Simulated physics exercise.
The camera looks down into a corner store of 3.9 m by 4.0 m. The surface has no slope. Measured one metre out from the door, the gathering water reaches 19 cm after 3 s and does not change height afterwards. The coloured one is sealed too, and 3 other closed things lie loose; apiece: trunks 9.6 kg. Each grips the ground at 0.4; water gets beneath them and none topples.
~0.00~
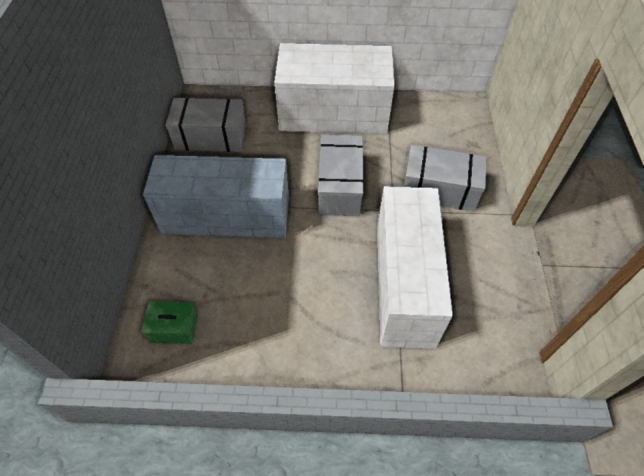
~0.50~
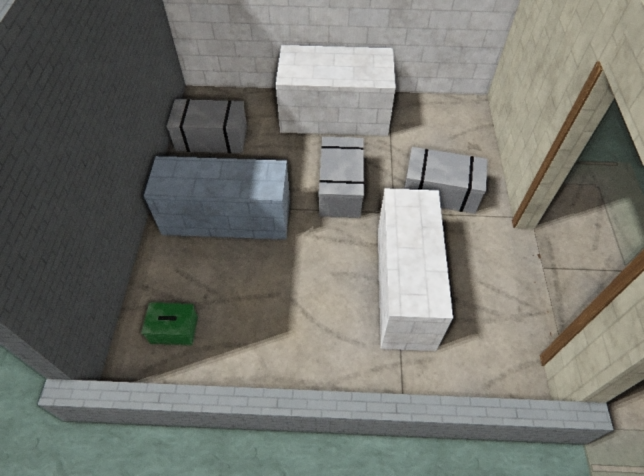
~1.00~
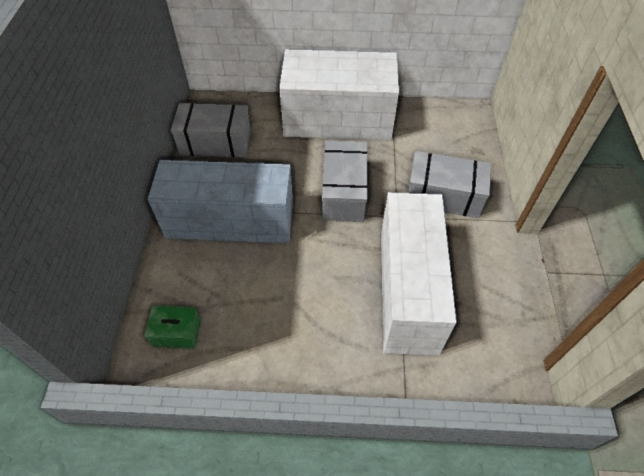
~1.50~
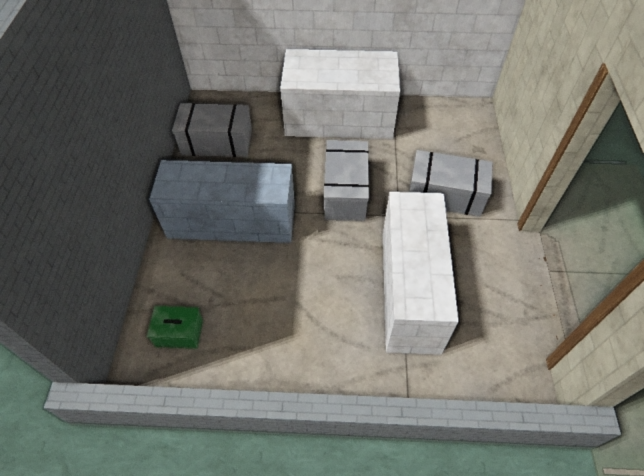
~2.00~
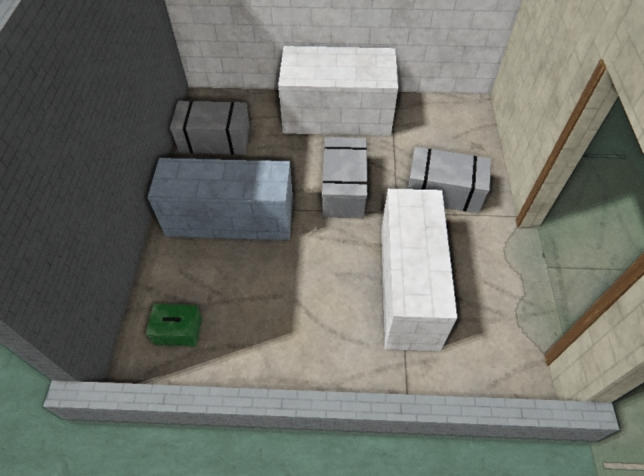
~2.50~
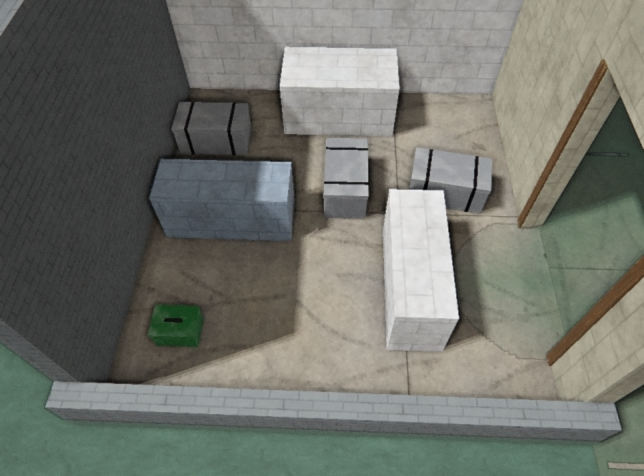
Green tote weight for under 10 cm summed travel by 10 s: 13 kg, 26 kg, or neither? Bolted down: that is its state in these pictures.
13 kg.
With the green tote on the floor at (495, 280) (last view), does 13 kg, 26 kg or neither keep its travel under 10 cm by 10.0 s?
Well, must use the heavier.
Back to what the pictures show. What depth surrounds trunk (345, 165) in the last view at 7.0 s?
I'd say some 2 cm.
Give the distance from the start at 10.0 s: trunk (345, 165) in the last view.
40 cm.
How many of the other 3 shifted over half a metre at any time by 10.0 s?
The count comes to 1.
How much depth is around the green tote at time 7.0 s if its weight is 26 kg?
Around 3 cm.
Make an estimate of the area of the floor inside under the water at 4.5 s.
About 5.0 m2.
After 3.5 s the green tote would be 0 cm from its start with 13 kg and 0 cm from its start with 26 kg; 0 cm of water round it then.
After 4.5 s the green tote would be 0 cm from its start with 13 kg and 0 cm from its start with 26 kg; 0 cm of water round it then.
After 7.0 s the green tote would be 0 cm from its start with 13 kg and 0 cm from its start with 26 kg; 3 cm of water round it then.
After 10.0 s the green tote would be 0 cm from its start with 13 kg and 0 cm from its start with 26 kg; 8 cm of water round it then.
